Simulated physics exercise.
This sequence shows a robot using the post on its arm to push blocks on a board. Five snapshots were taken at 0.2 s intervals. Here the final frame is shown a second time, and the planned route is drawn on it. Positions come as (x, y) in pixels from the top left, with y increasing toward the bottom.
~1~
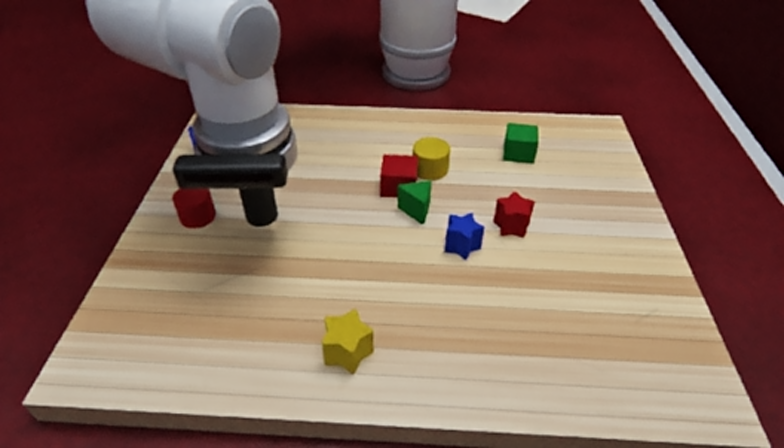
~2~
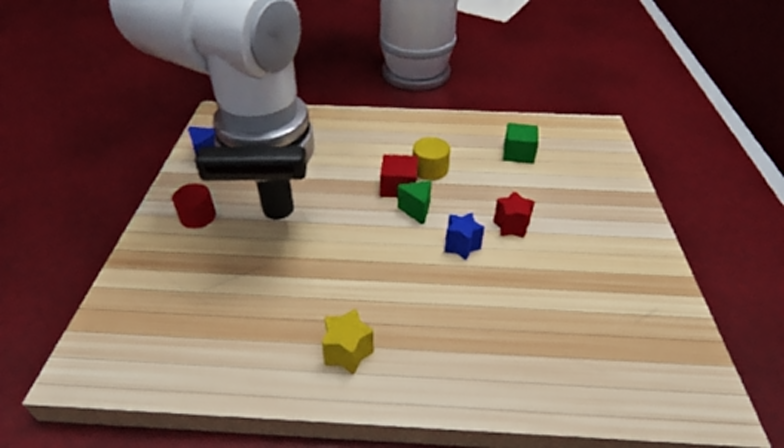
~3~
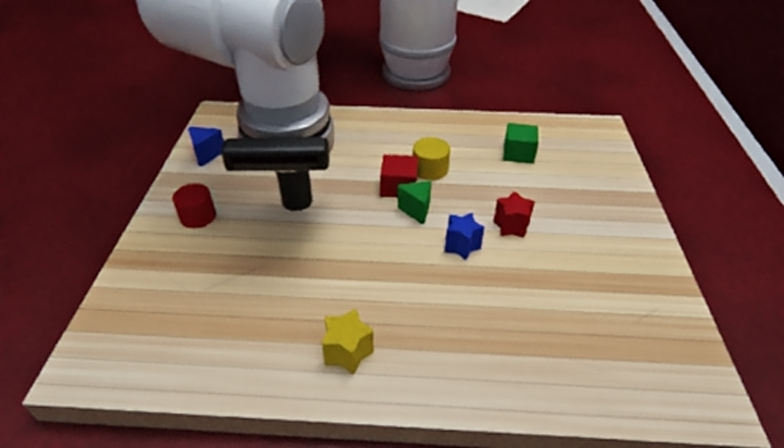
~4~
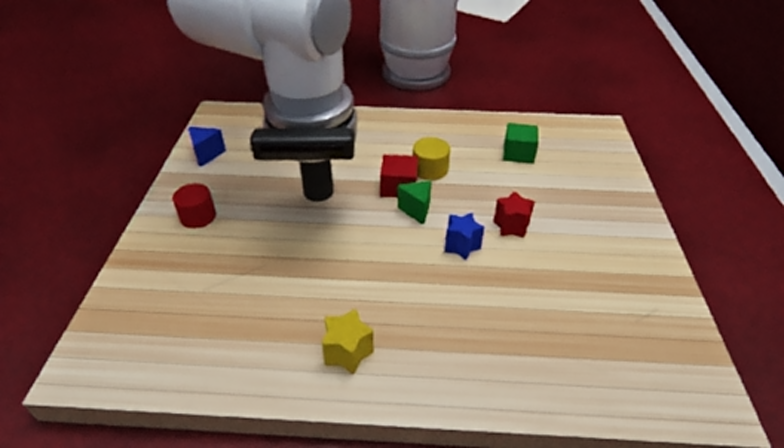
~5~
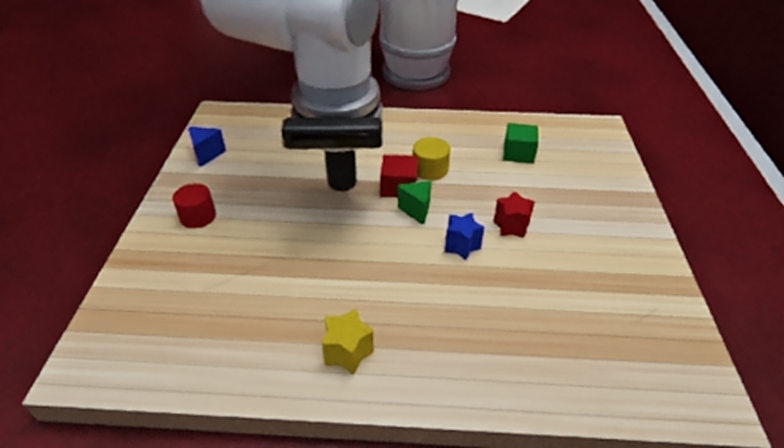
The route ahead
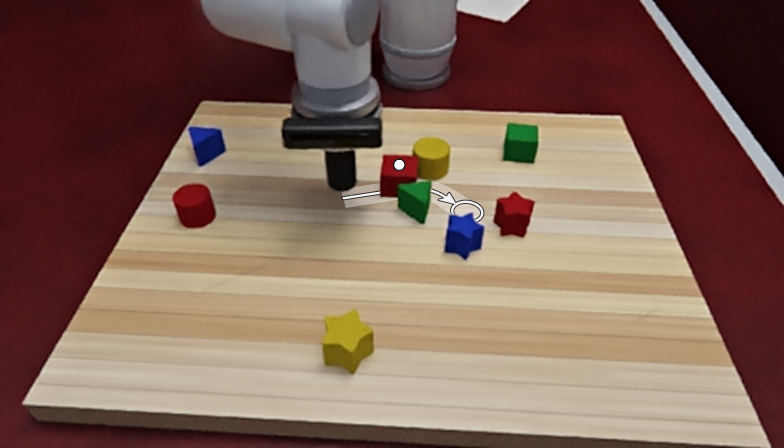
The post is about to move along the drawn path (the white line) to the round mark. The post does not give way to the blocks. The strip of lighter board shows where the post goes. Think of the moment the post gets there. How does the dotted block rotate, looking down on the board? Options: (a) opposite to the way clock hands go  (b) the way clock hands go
My answer is option a.
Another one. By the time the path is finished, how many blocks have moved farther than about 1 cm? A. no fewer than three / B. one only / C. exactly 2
Letter C.
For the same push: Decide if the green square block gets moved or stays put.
It will remain on its spot.
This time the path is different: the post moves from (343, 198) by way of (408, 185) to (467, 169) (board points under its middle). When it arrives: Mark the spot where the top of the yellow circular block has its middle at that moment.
Around pixel (467, 129).
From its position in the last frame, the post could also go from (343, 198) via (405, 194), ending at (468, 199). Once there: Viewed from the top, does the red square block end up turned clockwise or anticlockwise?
The twist is anticlockwise.
The drawn path runs from (343, 198) via (388, 191) and (432, 191), ending at (467, 212); the dot is on the red square block.
What follows on the original path. One third of the way, post (388, 176); red square block (421, 165), turned 30° anticlockwise; yellow circular block (440, 143).
Two thirds of the way, post (434, 176); red square block (463, 161), turned 30° anticlockwise; yellow circular block (457, 137).
At the end, post (469, 196); red square block (470, 161), turned 45° anticlockwise; green three-sided block not moved; yellow circular block (457, 137); green square block not moved.
